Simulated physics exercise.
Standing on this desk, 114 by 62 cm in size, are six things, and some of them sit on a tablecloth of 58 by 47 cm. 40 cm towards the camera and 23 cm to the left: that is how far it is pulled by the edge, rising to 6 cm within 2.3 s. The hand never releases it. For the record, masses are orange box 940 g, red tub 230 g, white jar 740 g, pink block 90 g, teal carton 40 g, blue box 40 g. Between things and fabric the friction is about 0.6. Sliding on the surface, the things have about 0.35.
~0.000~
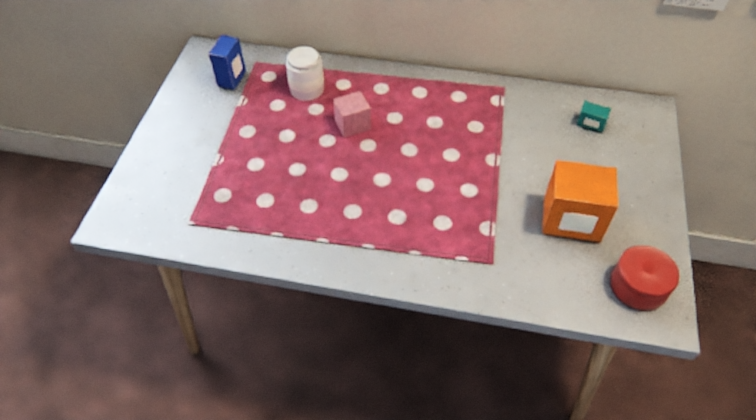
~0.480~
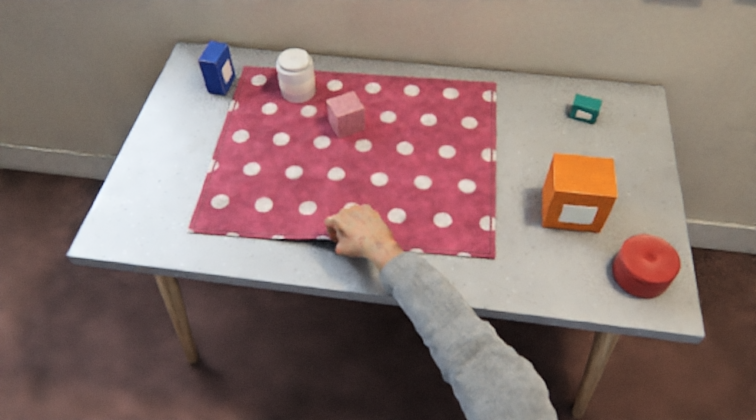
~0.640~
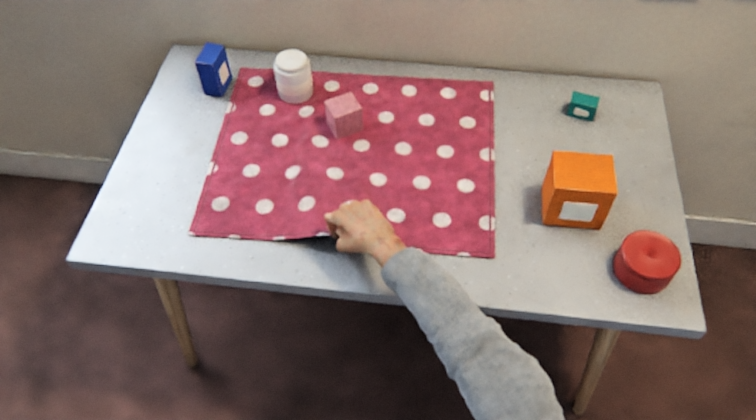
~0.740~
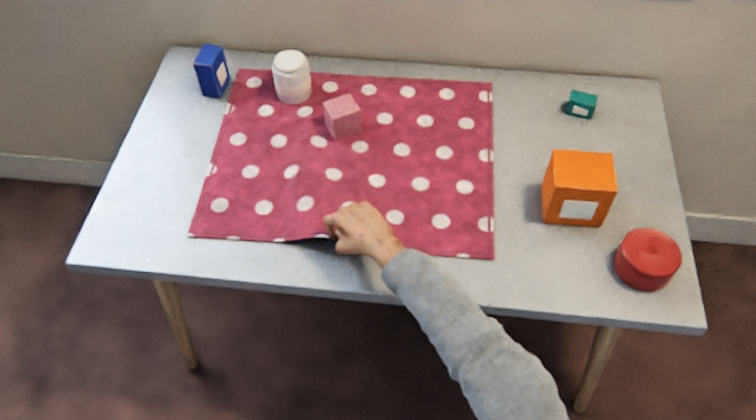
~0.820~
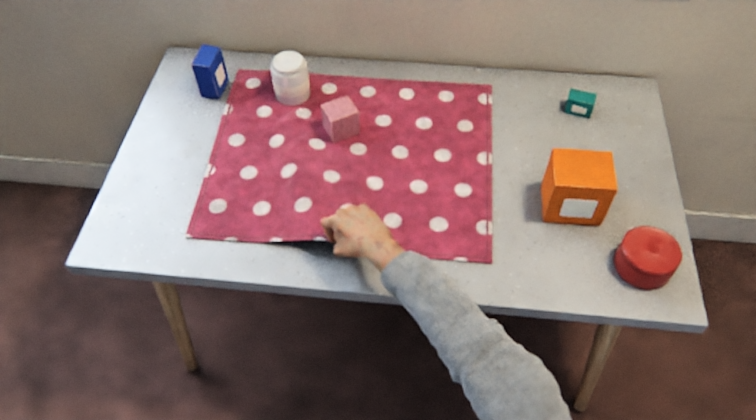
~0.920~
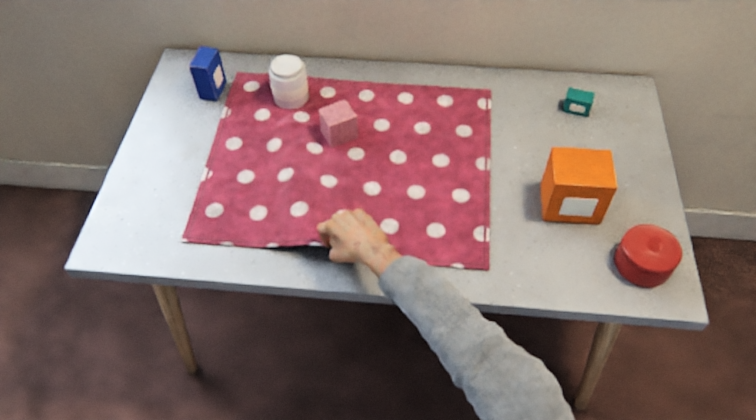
A hand in a grey sleeve reached in, gripped the front edge of the spotted tablecloth and pulled it slightly toward the front, and the white jar and pink block on it shifted slightly too.
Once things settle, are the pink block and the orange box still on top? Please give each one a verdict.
The pink block will come off; the orange box will not come off.
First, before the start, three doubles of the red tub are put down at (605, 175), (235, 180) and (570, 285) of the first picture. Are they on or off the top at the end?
First keeps its place, second leaves the top, third keeps its place.
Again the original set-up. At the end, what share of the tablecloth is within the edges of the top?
Roughly 20% of it.
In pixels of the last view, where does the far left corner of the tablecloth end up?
It settles at roughly (261, 195).
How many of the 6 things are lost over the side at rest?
Total: 1.
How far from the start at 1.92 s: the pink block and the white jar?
Estimate: Pink block near 30 cm, white jar near 20 cm.
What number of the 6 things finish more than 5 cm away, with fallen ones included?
So we're at 2.
At 1.4 s, 90 % of the tablecloth is still over the top; pink block 13 cm off its start, white jar 10 cm off its start.
At 1.9 s, 65 % of the tablecloth is still over the top; pink block 28 cm off its start, white jar 22 cm off its start.
At 2.4 s, 30 % of the tablecloth is still over the top; pink block 42 cm off its start at (276, 281), white jar 35 cm off its start at (261, 191).
At 2.9 s, 20 % of the tablecloth is still over the top; pink block over the edge, white jar 43 cm off its start.
At 4.5 s, 20 % of the tablecloth is still over the top; pink block over the edge, orange box 0 cm off its start at (584, 166), white jar 45 cm off its start at (246, 237).
